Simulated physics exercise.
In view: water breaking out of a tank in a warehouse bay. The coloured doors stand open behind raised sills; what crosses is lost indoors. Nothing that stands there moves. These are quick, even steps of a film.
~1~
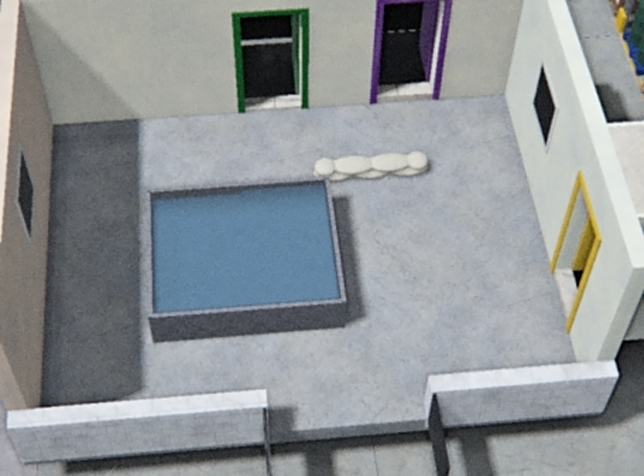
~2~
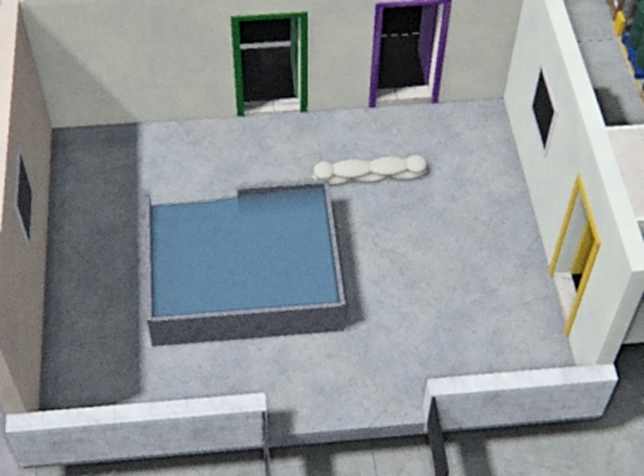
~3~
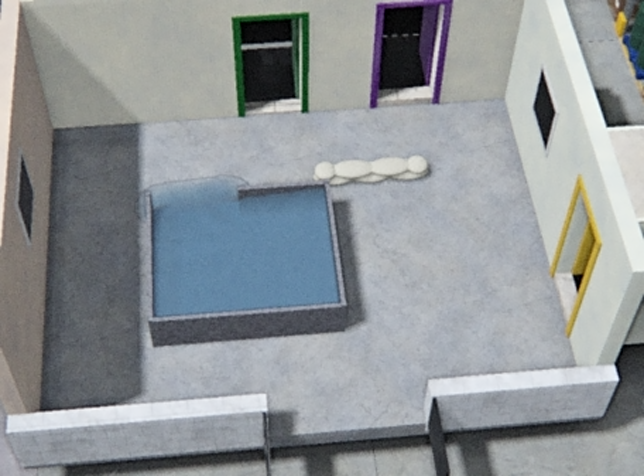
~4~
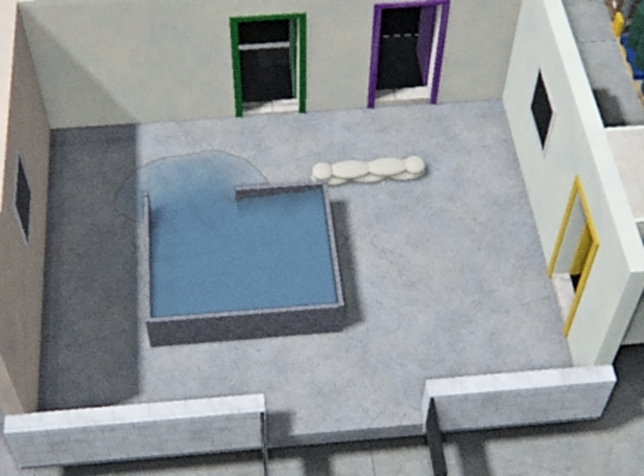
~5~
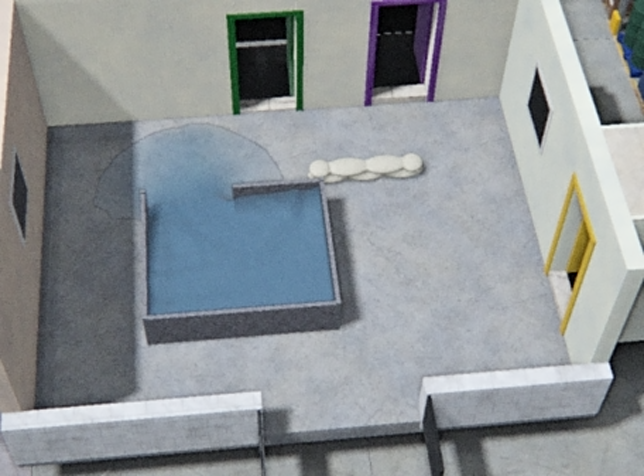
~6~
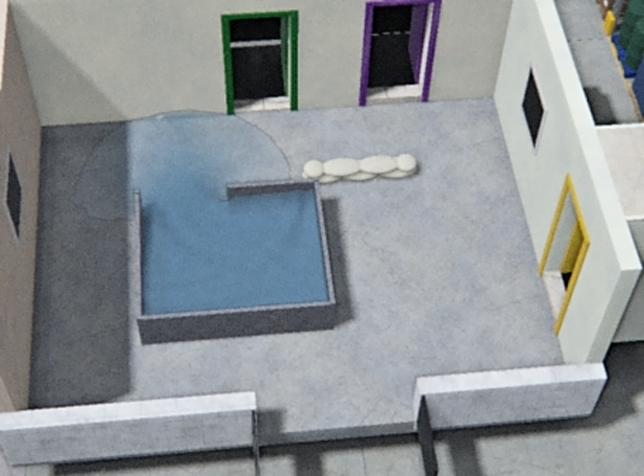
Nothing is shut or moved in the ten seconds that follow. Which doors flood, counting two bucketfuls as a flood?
In the end: The green door lets in a lot; the yellow door admits no more than that; the purple door admits no more than that.
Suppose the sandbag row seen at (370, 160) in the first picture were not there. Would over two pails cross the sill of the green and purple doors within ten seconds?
My reading: Green lets more in, purple keeps below it.
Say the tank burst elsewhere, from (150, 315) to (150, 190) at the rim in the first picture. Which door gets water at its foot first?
The door marked green.
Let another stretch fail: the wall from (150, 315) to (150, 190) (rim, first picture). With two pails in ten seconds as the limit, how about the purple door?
In short: Purple door is under.
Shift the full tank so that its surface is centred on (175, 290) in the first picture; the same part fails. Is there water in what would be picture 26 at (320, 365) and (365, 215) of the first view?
One after the other: Dry, free of water.
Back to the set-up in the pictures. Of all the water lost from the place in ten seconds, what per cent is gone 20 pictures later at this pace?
About 40 per cent.
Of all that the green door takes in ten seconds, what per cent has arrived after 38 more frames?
I make it 85 per cent.
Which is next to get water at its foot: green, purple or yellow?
First comes the green-painted one.
A moment on, water covers 20 % of the floor; the green door under two buckets in, the yellow door not reached, the purple door not reached.
Next, water covers 20 % of the floor; the green door over two buckets in, the yellow door not reached, the purple door wet at the sill, nothing in.
Then, water covers 45 % of the floor; the green door far over two buckets in, the yellow door not reached, the purple door wet at the sill, nothing in.
Later, water covers 75 % of the floor; the green door far over two buckets in, the yellow door wet at the sill, nothing in, the purple door wet at the sill, nothing in.
In the end, water covers 95 % of the floor; the green door far over two buckets in, the yellow door wet at the sill, nothing in, the purple door wet at the sill, nothing in.
